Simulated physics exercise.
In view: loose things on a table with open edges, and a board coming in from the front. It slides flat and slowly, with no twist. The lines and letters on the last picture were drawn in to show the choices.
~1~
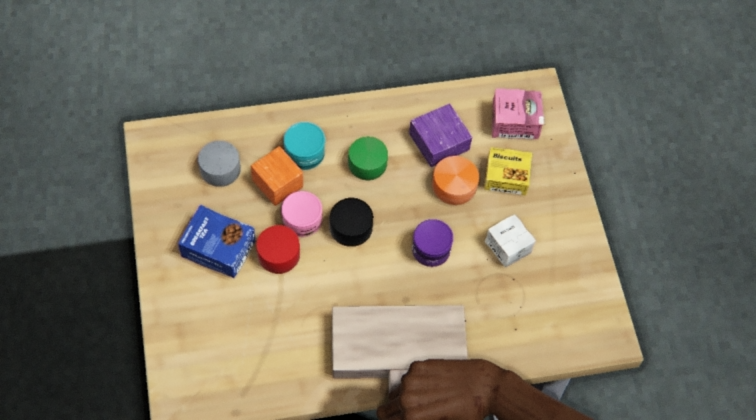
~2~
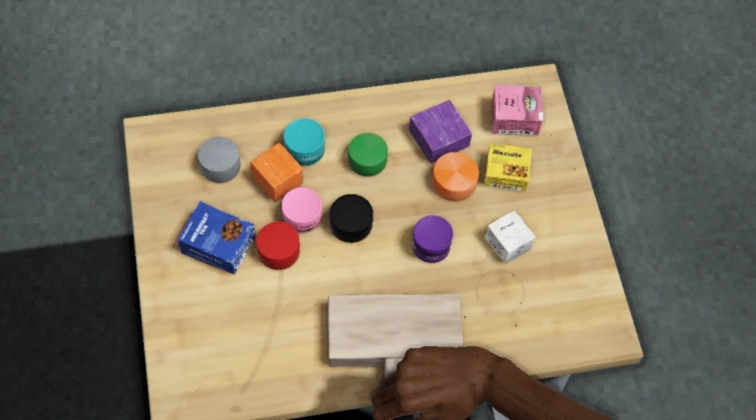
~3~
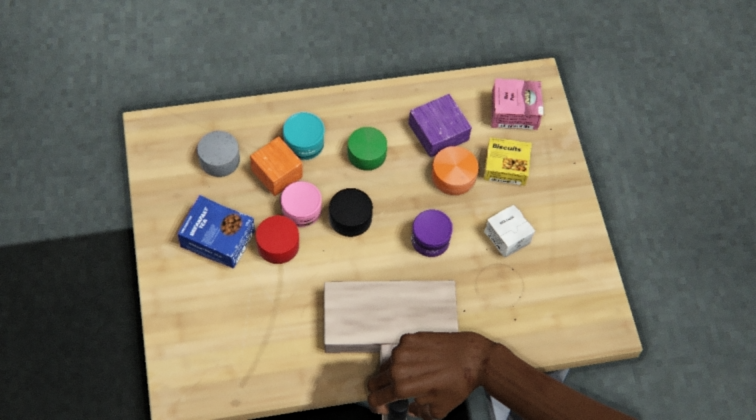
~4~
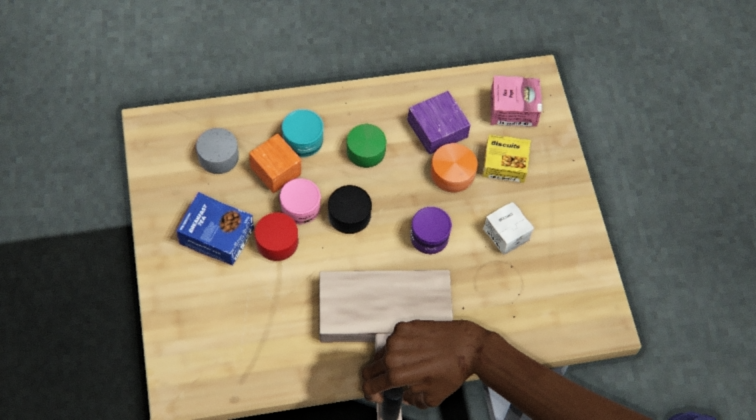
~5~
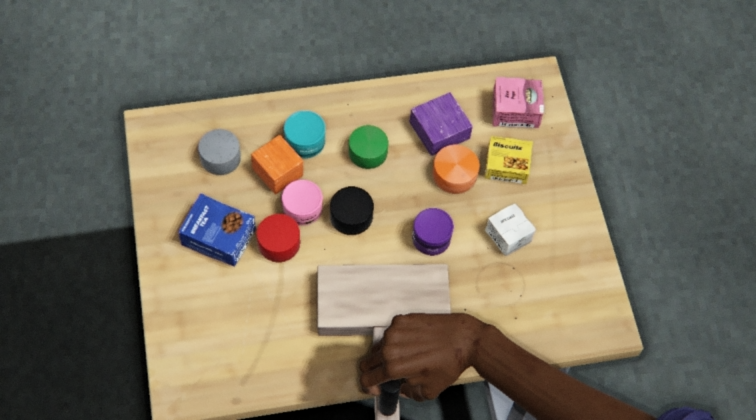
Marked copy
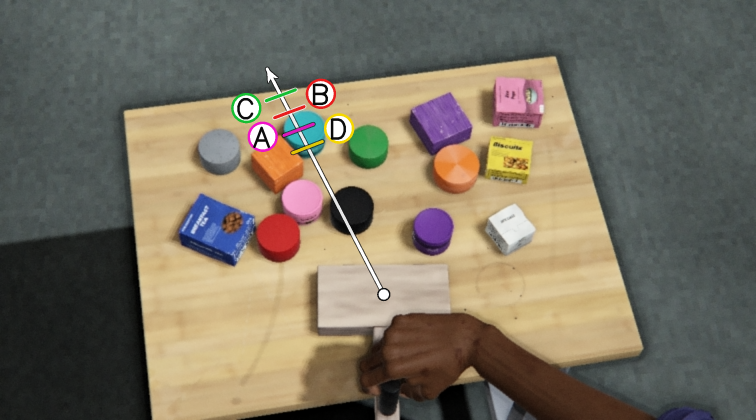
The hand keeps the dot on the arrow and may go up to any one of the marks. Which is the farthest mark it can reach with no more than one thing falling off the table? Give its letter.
Up to mark A.
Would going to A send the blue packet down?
No.
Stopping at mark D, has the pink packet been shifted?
No.
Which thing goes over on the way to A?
The turquoise tub.
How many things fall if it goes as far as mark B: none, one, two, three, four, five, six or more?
By then, four.
On the marked copy, A at (299, 129); B at (289, 112); C at (281, 96); D at (307, 147); the arrow from (384, 294) to (267, 69); the white dot at (384, 294).
Following A. Soon after the start, board (351, 238); blue packet (211, 230); red pot (265, 233).
Later, board (321, 178); turquoise tub (309, 101); blue packet (191, 228).
In the end, board (299, 136); turquoise tub over the edge; orange block (247, 94); one fallen.
As for the rest, B drops four; C drops four; D is within the limit but short.
